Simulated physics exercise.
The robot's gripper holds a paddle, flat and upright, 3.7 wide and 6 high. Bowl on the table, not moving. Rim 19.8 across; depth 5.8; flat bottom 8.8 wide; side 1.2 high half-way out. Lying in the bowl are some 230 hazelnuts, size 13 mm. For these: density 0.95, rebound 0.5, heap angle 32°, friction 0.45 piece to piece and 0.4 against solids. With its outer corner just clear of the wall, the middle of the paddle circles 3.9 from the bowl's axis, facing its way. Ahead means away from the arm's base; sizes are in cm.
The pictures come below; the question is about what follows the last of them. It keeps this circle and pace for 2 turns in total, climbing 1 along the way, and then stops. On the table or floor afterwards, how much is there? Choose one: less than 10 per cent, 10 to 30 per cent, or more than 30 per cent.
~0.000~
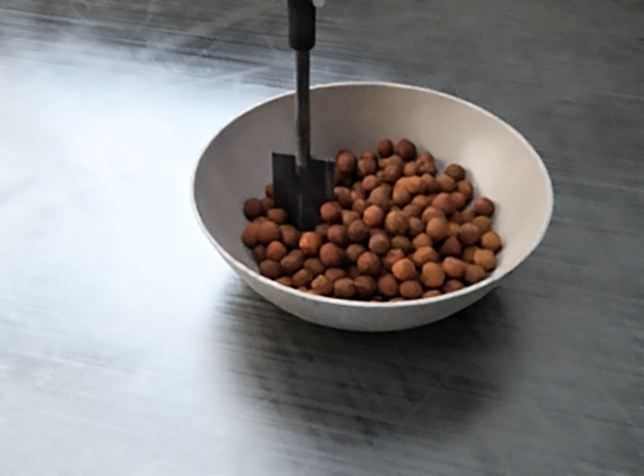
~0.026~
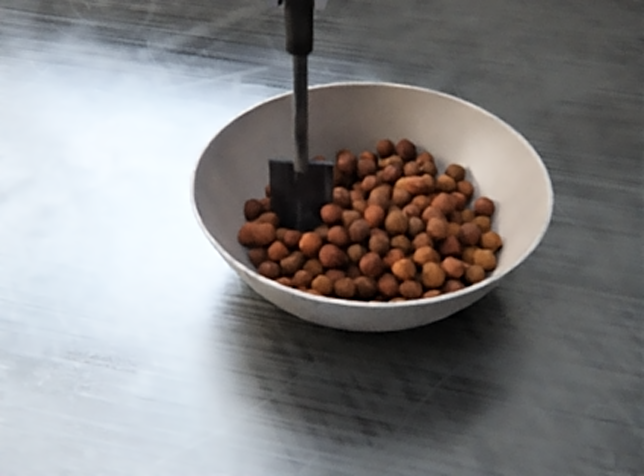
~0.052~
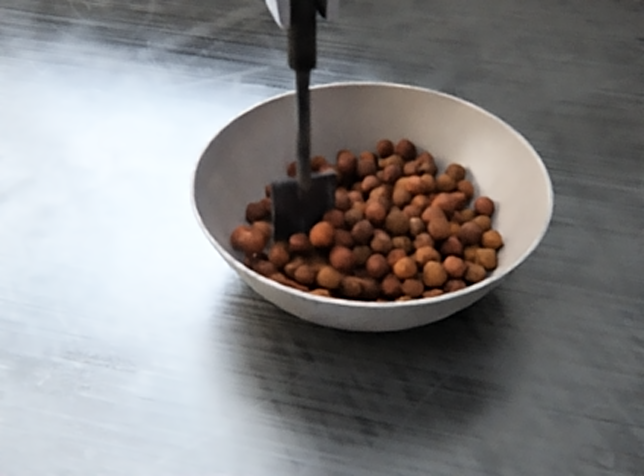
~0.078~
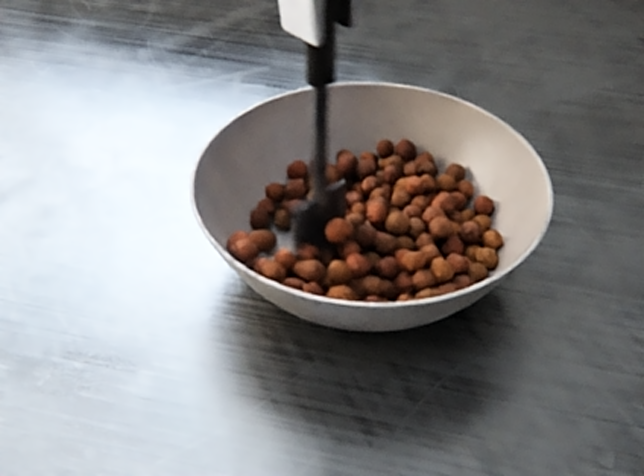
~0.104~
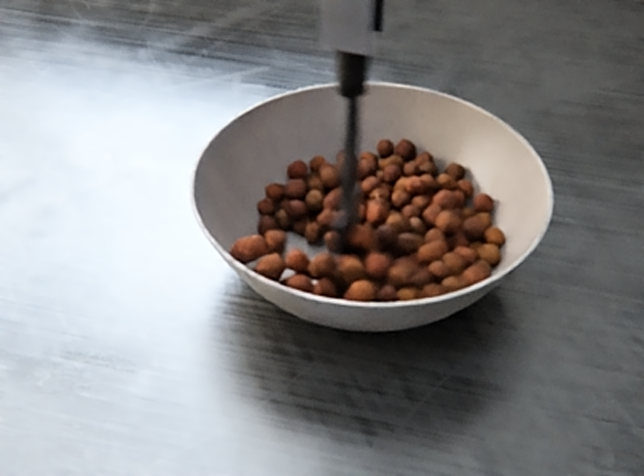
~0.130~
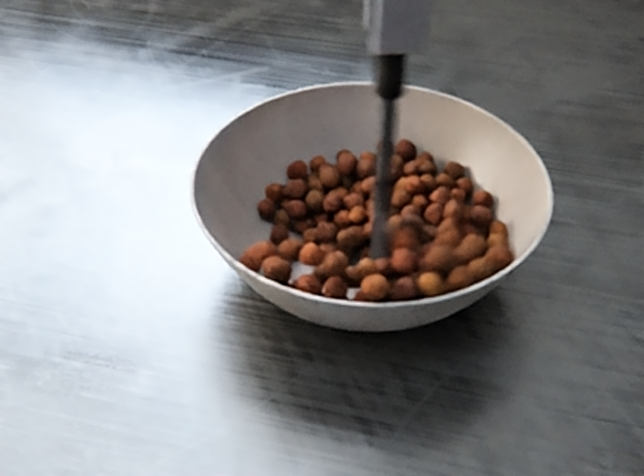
The share is 10 to 30 per cent.
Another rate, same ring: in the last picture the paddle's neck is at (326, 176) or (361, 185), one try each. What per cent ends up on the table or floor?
About 5 per cent, then about 20 per cent.
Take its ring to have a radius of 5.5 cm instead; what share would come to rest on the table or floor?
It would be near 40 per cent.
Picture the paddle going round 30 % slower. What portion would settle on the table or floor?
Then roughly 5 per cent.
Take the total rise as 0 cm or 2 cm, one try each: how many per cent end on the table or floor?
I'd reckon around 30 and 20 per cent.
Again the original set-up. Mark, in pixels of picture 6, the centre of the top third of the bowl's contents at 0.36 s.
The top third is centred near (289, 138) in the last picture.
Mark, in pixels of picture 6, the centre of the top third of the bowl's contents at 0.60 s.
The centre is roughly (415, 238).
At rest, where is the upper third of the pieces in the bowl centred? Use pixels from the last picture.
Looks like roughly (331, 232) to me.
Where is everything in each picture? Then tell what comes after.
The paddle neck at (303, 133), 0° round; upper third of the load around (383, 221), from x 255 to 490, top at y 150; 229 in the bowl, in the first frame.
The paddle neck at (301, 139), 9° round; upper third of the load around (383, 222), from x 250 to 490, top at y 150, in the second frame.
The paddle neck at (303, 155), 32° round; upper third of the load around (376, 233), from x 240 to 490, top at y 150, in the third frame.
The paddle neck at (320, 172), 58° round; upper third of the load around (375, 245), from x 240 to 495, top at y 150, in the fourth frame.
The paddle neck at (349, 183), 85° round; upper third of the load around (384, 264), from x 245 to 495, top at y 150, in the fifth frame.
The paddle neck at (383, 185), 111° round; upper third of the load around (412, 265), from x 250 to 500, top at y 150; 228 in the bowl, 1 in flight or on the tool, in the sixth frame.
After 0.36 s, 346° round, highest piece 14 above the table; 193 in the bowl, 16 on the table or floor, 20 in flight or on the tool.
After 0.60 s, 222° round, highest piece 6 above the table; 183 in the bowl, 46 on the table or floor.
After 0.91 s, 0° round, highest piece 5 above the table; 179 in the bowl, 49 on the table or floor, 1 in flight or on the tool.
After 1.61 s, 0° round, highest piece 5 above the table; 179 in the bowl, 50 on the table or floor.
In the end, 179 in the bowl, 50 on the table or floor. That is 22 % on the table or floor.
